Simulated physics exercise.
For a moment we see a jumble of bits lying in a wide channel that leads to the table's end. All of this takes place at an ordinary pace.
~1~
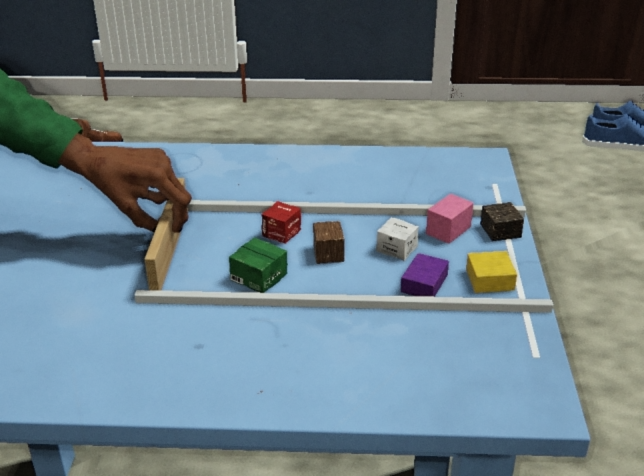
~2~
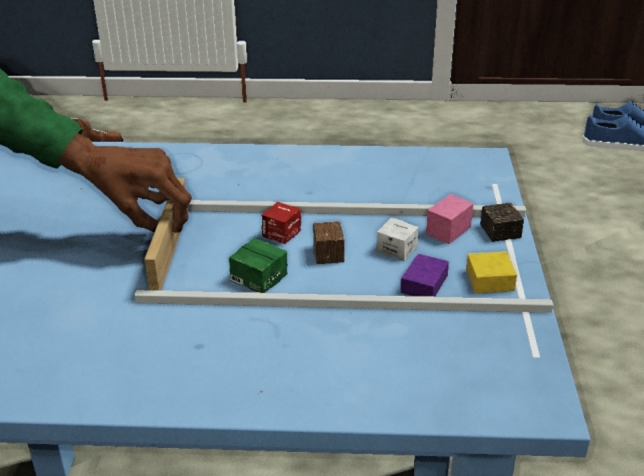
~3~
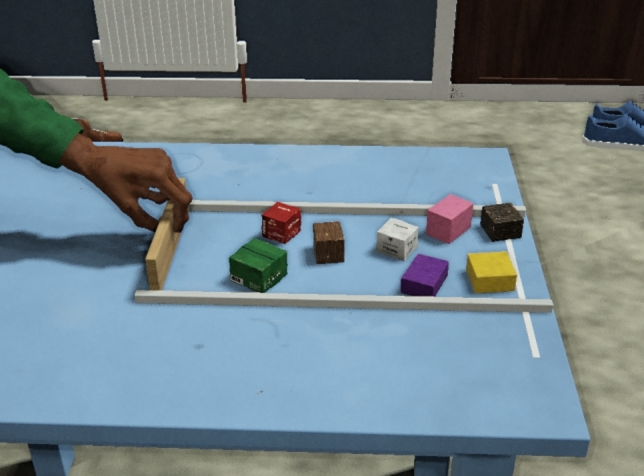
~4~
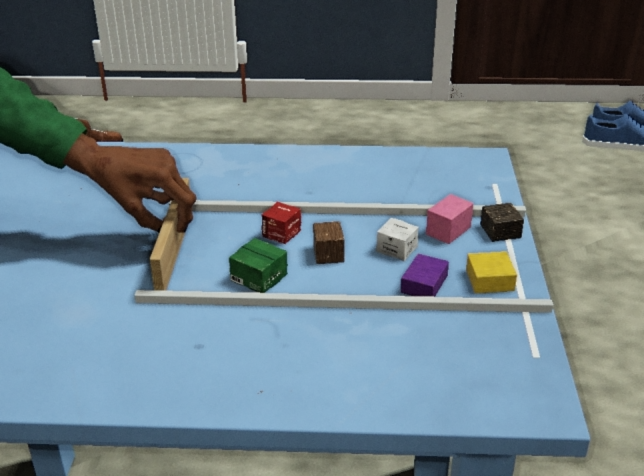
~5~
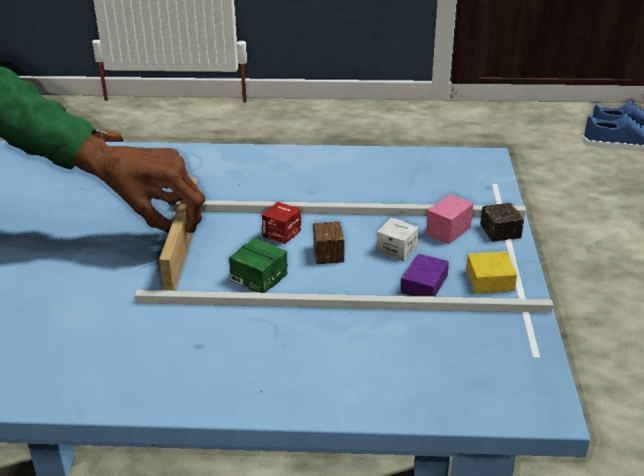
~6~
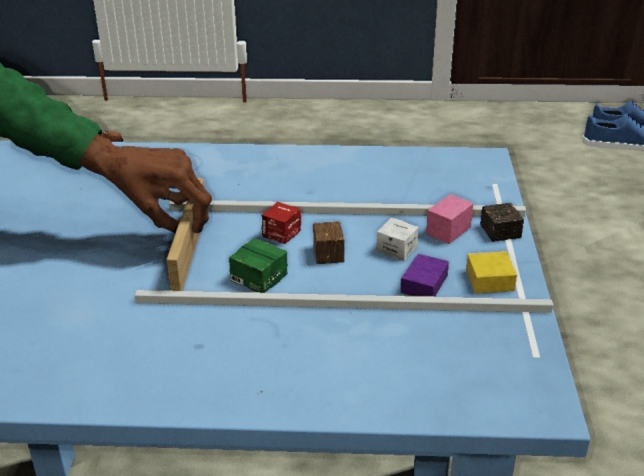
At the start, a hand in a green sleeve holds a wooden board upright at the left end of a railed channel on a blue table, with colourful blocks and boxes scattered ahead. The board barely moves, then the hand slides it slightly right, still short of the blocks, which stay still.
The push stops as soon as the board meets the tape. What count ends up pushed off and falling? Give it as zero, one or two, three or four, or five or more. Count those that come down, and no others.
More than four go.
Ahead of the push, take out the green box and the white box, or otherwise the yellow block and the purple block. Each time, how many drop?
First try 3, second try 3.
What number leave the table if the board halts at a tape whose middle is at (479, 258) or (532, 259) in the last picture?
In that order 2 and 8.
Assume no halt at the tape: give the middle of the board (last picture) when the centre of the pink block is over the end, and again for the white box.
The middle is at (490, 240) when it's the pink block, and at (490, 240) when it's the white box.
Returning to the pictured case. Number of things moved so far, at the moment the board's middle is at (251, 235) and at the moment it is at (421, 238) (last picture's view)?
Counts: 1, 7.
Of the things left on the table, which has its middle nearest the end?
The green box finishes closest.
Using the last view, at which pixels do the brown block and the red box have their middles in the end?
The brown block ends up near (528, 247), and the red box near (523, 226).
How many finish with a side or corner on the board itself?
That makes 3.
Early on, none off yet; black block at rest near (502, 222); yellow block at rest near (491, 272); pink block at rest near (450, 219).
Finally, the number that fall off is five or more; lost, white box, purple block, pink block, yellow block and black block.
